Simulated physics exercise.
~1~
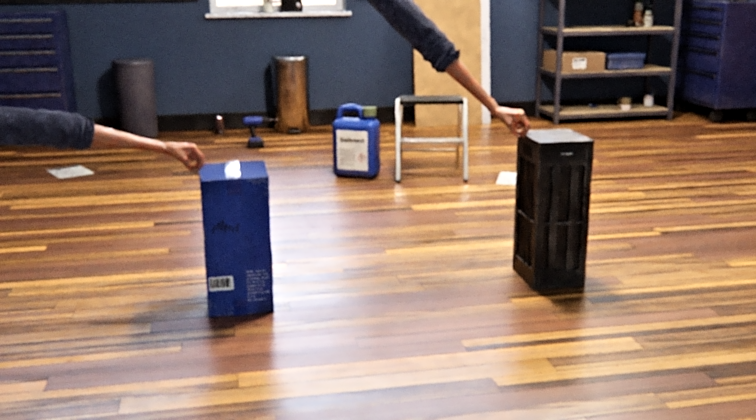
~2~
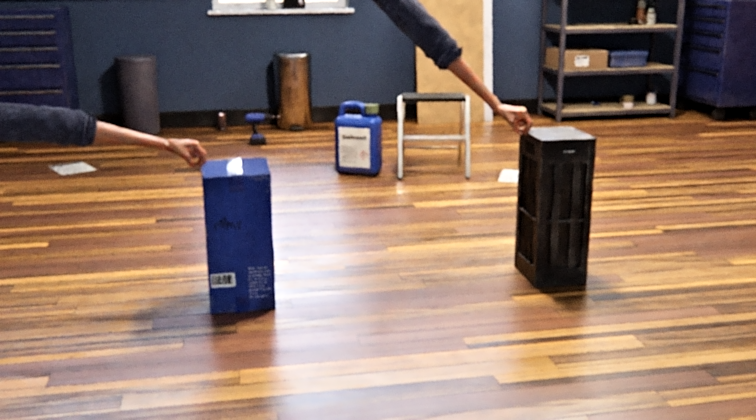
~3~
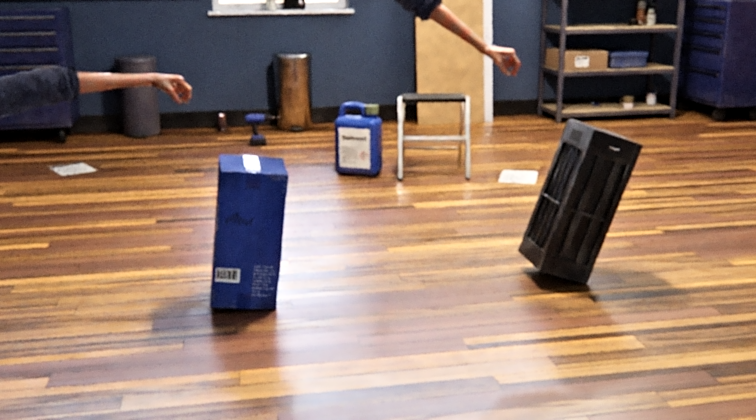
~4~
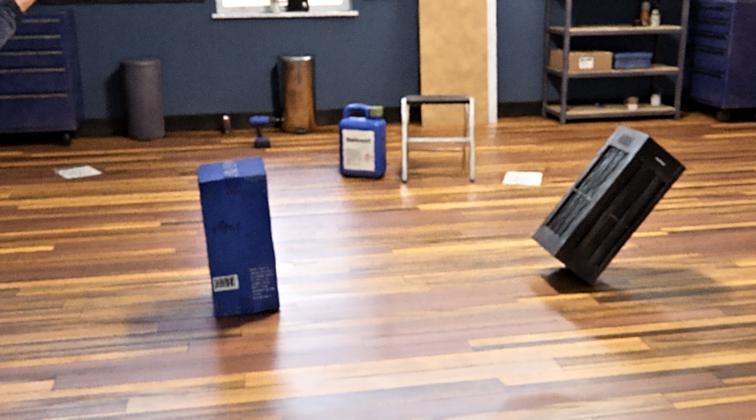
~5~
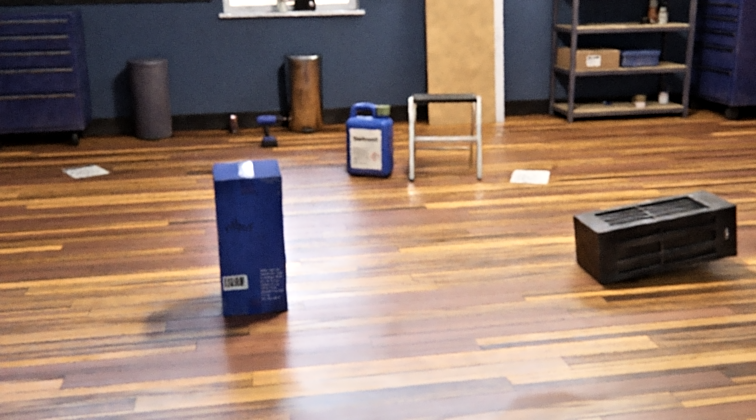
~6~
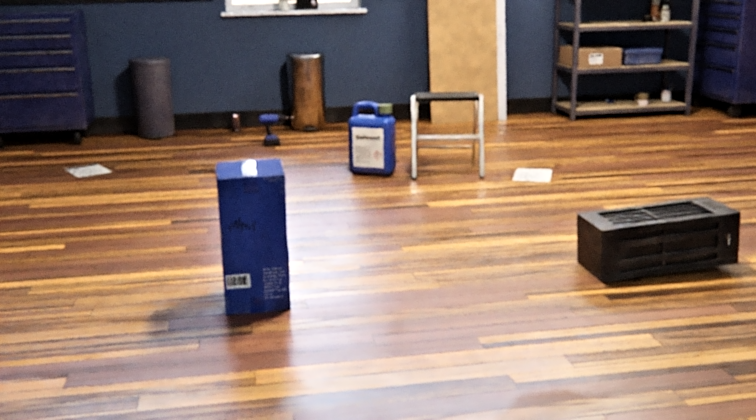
In a workshop with a wooden floor, two hands release a black crate that topples right and a blue parcel that rocks upright.
